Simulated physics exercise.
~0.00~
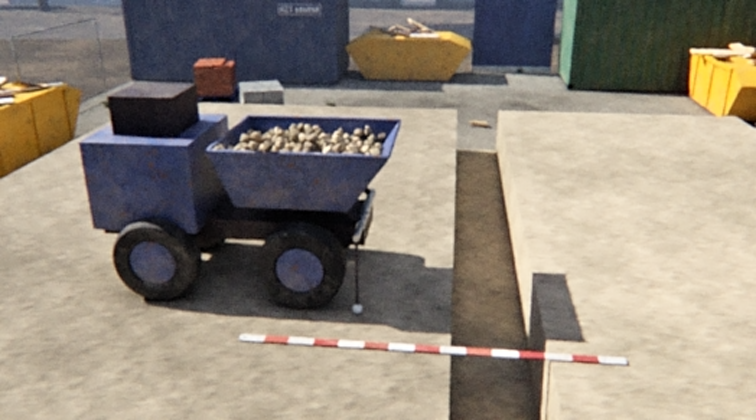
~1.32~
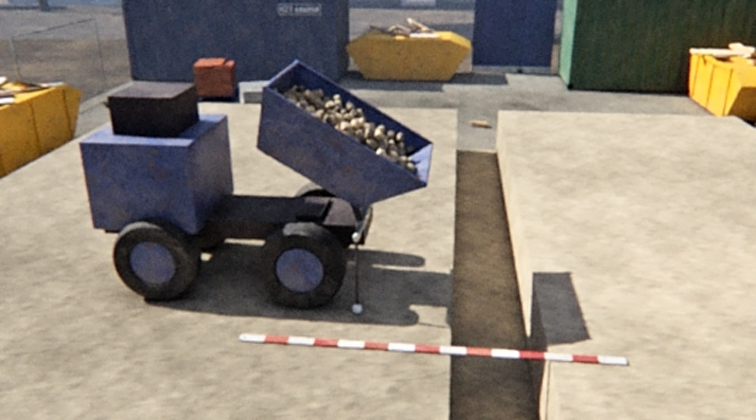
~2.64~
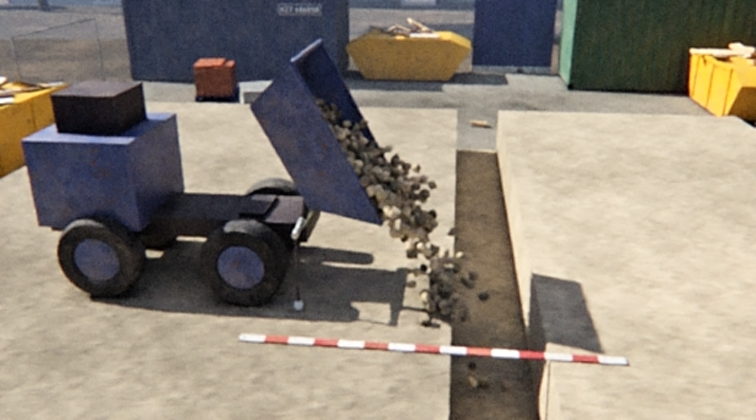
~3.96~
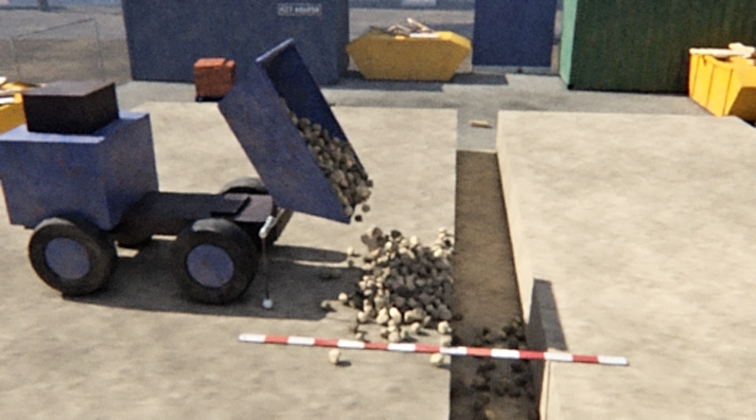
In a concrete yard lined with containers and yellow skips, a blue dumper loaded with pale stones stands left of a narrow trench, behind a red-and-white striped staff. Its skip starts level, then tips toward the trench, with the stones still held inside. As it tilts more steeply, the machine shifts left and stones pour over the lip, tumbling down near the trench edge. The dumper draws farther left with the skip still raised. Finally, a heap lies on the concrete short of the trench, a few stones rest inside it, and many remain in the skip.
